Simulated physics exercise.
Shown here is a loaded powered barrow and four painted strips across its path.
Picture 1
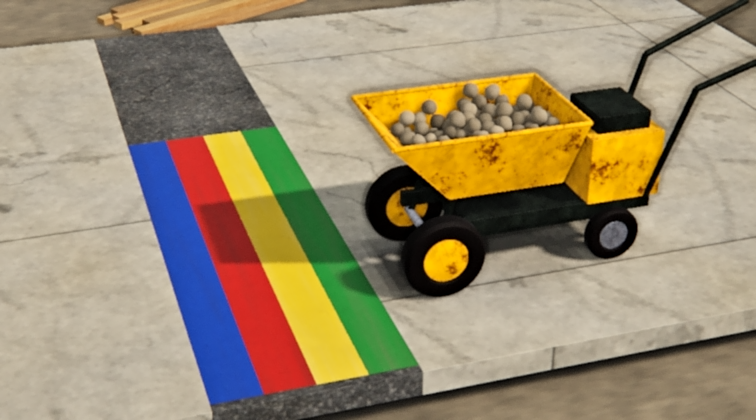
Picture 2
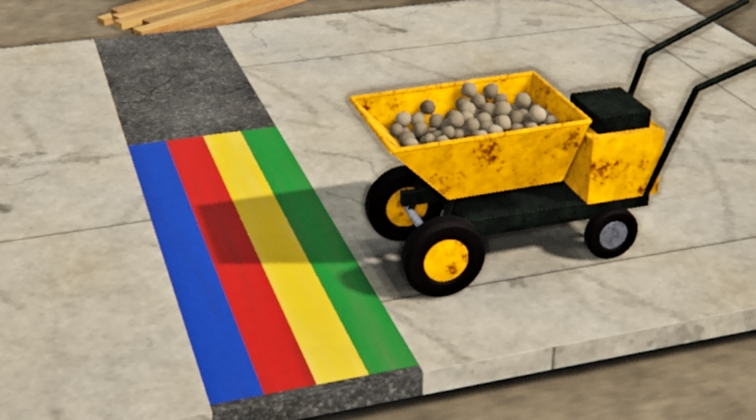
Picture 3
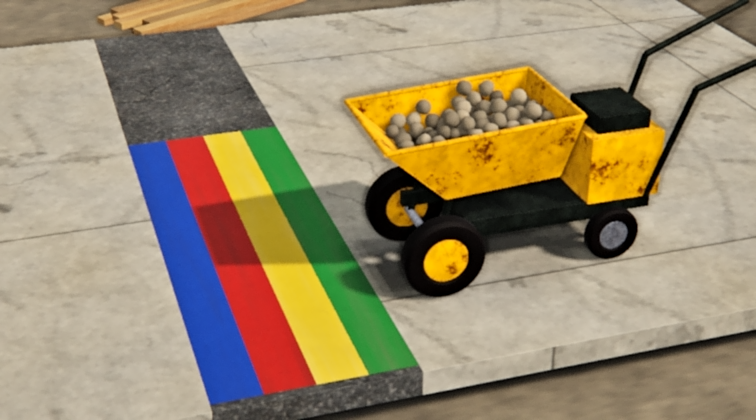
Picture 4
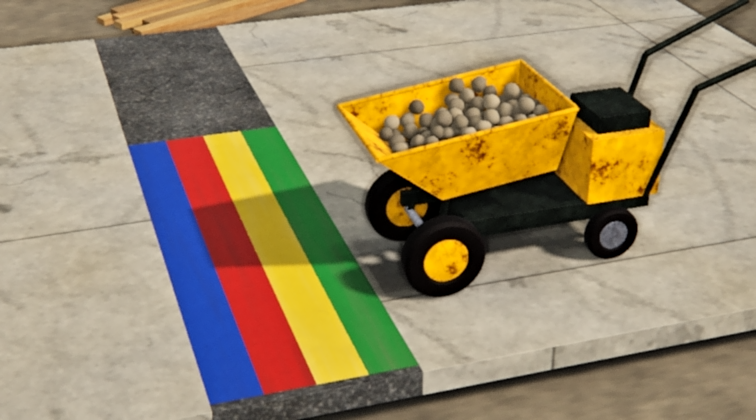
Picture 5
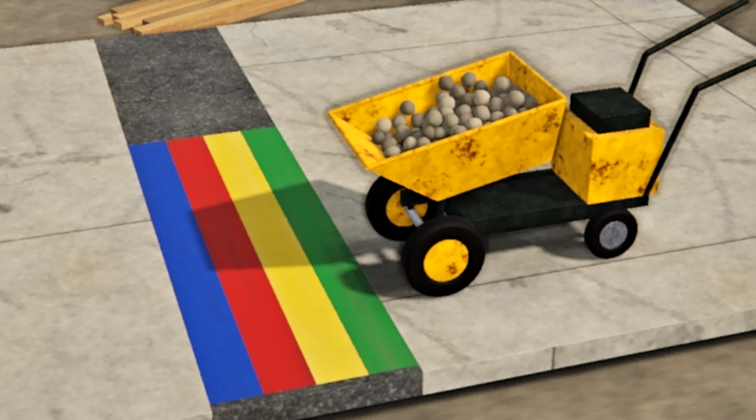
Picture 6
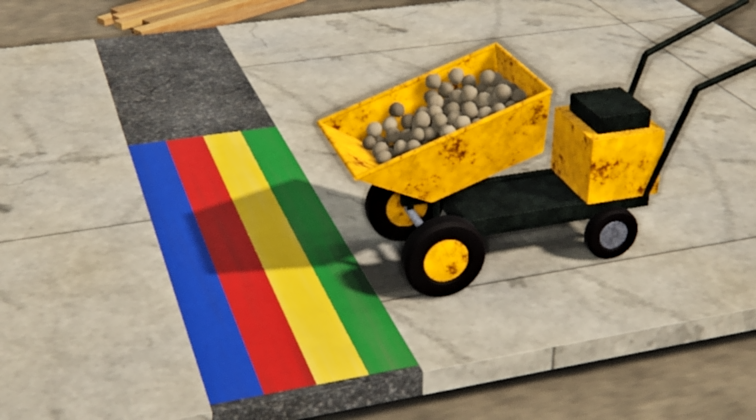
On a paved surface of pale stone slabs, seen from above at an angle, a strip of dark stone runs up the left side, with pale timber lying behind it. Blue, red, yellow and green stripes cover its nearer part, left of a scuffed yellow powered barrow loaded with round grey-brown pebbles. The skip starts level, then gradually tilts down toward the stripes, its rear rising, while the wheels and camera stay still.
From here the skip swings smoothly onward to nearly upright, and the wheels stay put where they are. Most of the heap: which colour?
Colour: Red.
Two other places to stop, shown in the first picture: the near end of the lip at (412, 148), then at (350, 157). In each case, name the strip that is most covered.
For the first spot it is the red one, for the second blue.
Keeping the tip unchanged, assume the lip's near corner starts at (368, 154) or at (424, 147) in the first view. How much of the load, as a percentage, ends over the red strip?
The shares come out close to 30 and 30 per cent, in that order.
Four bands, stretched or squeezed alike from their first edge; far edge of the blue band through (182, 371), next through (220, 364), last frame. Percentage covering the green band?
Near 0 and 0 in a hundred.
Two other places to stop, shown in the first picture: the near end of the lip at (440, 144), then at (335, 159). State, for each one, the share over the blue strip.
First try: Some 10 %; second try: 40 %.
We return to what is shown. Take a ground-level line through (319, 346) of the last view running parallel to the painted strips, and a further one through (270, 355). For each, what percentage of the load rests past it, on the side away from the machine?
That's 70 in a hundred for the first and 40 in a hundred for the second.
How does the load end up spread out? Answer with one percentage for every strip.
Green strip = 0 %; yellow strip = 10 %; red strip = 30 %; blue strip = 20 %.
Soon after the last picture, skip tipped steeply; all in the skip.
A little later, skip tipped right over; about two thirds in the skip; a small part over the yellow strip; about a quarter over the red strip; a stray few over the blue strip.
Later still, skip tipped right over; about a quarter in the skip; a small part over the yellow strip; about a third over the red strip; about a quarter over the blue strip; a small part off the paint.
At rest, skip tipped right over; about a quarter in the skip; none over the green strip; a small part over the yellow strip; about a third over the red strip; about a quarter over the blue strip; a small part off the paint.
